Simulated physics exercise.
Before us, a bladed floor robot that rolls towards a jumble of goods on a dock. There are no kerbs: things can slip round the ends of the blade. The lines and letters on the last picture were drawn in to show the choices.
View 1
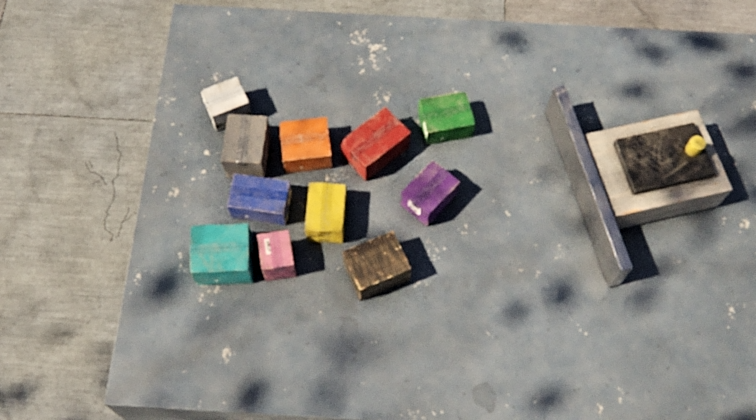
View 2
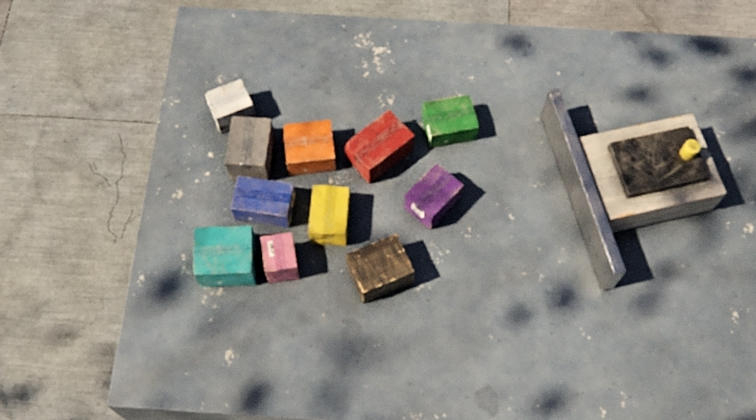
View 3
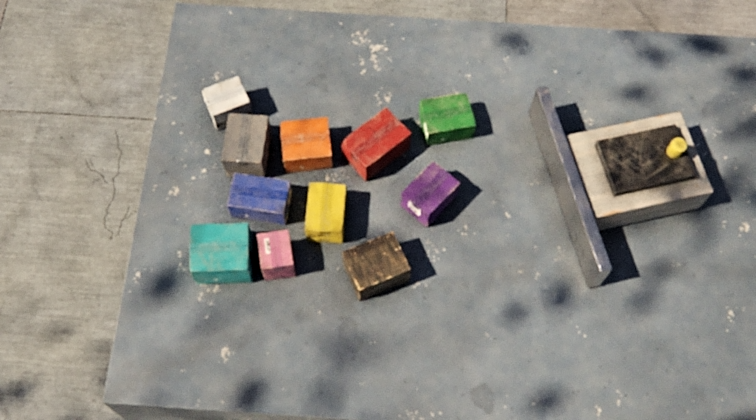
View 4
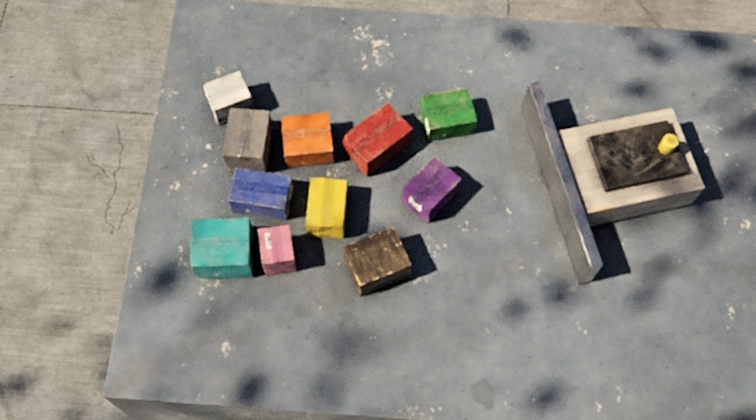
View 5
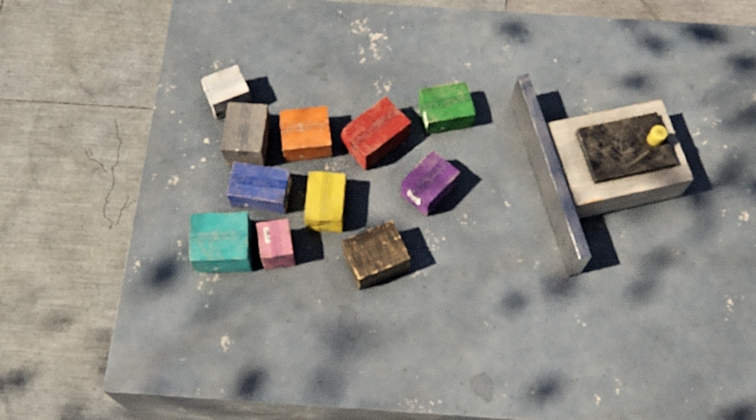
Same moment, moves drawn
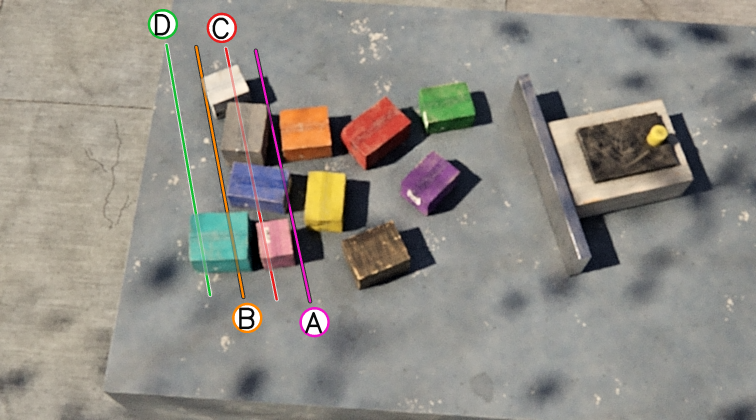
A bladed floor robot creeping left across a grey dock towards a loose cluster of colourful boxes, which stay still.
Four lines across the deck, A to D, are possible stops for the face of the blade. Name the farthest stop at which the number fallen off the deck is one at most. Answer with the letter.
At C, and not beyond.
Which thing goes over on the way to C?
The grey box goes over.
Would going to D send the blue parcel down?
Yes.
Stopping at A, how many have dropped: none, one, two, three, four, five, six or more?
The count is none.
On the marked copy, A at (281, 169); B at (218, 165); C at (250, 167); D at (187, 163).
Taking C. A third of the way, robot (510, 141); green parcel (390, 107); orange parcel (294, 136).
Two thirds of the way, robot (401, 135); grey box (199, 136); turquoise box (212, 245).
When it is over, robot (318, 129); grey box over the edge; turquoise box (132, 269); one fallen.
As for the rest, A is within the limit but short; B drops four; D drops six.
